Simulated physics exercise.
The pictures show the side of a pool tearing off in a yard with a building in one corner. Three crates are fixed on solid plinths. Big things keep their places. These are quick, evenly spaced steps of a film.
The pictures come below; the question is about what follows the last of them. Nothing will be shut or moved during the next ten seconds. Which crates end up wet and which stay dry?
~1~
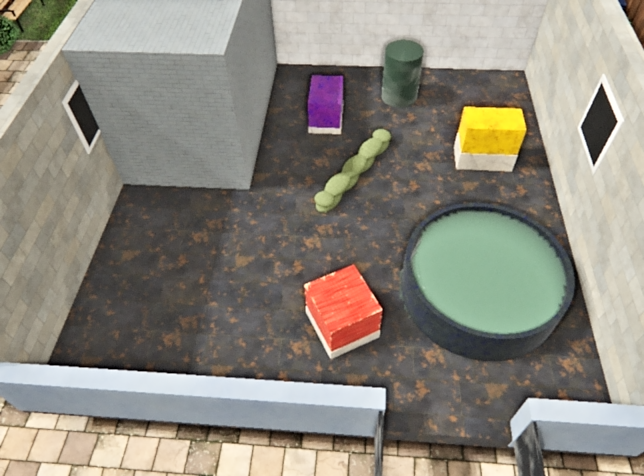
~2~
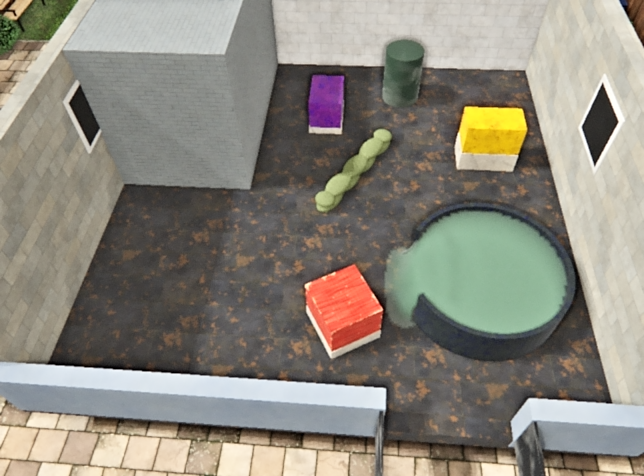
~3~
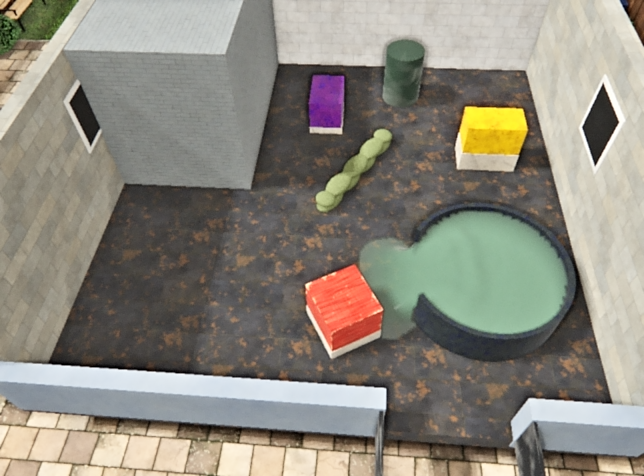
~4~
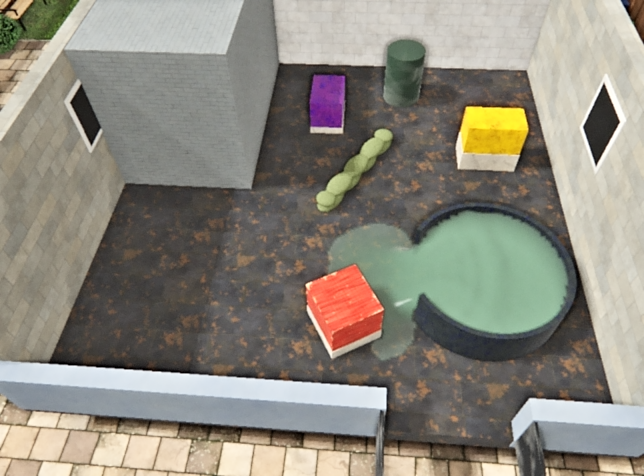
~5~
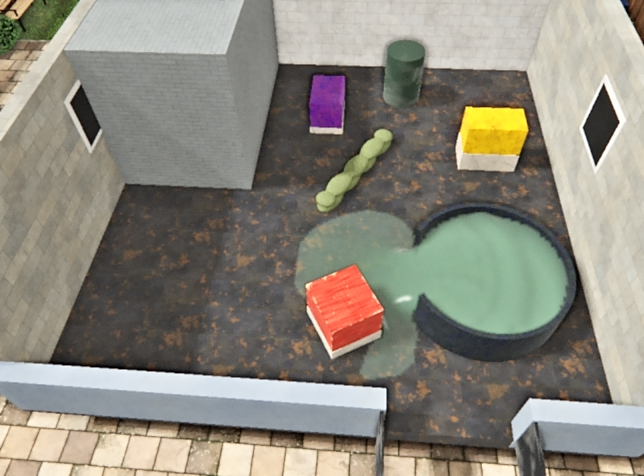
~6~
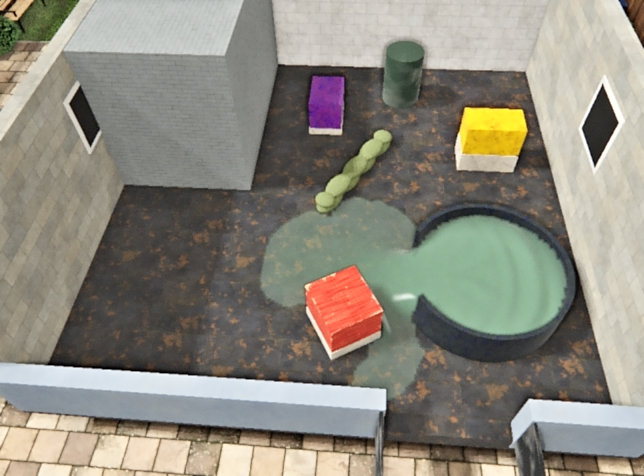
Outcome: Purple crate: Dry; yellow crate: Dry; red crate: Wet.
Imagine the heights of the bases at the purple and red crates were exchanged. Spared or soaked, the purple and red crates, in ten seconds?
I reckon the purple crate is left unharmed but the red crate is inundated.
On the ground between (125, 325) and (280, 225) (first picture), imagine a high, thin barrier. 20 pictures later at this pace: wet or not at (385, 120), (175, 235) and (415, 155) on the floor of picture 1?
In that order: Not flooded, no water, under water.
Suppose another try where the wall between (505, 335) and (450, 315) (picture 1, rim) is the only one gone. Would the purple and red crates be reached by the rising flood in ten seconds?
In short: Purple crate stays untouched; red crate stays untouched.
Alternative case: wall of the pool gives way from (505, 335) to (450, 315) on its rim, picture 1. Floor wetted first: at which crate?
The one in red.
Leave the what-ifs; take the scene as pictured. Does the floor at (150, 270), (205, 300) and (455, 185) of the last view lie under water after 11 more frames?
Point one sodden, point two sodden, point three left clear.
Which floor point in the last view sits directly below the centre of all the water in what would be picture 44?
I'd point to (307, 261).
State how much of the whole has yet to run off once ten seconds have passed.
About 86 per cent.
A moment on, water covers 25 % of the floor; the purple crate not reached, the yellow crate not reached, the red crate water round its plinth.
Next, water covers 40 % of the floor; the purple crate not reached, the yellow crate not reached, the red crate water round its plinth.
Then, water covers 50 % of the floor; the purple crate water round its plinth, the yellow crate water round its plinth, the red crate water round its plinth.
Later, water covers 70 % of the floor; the purple crate water round its plinth, the yellow crate water round its plinth, the red crate water round its plinth.
In the end, water covers 90 % of the floor; the purple crate stayed above the water, the yellow crate stayed above the water, the red crate was topped.
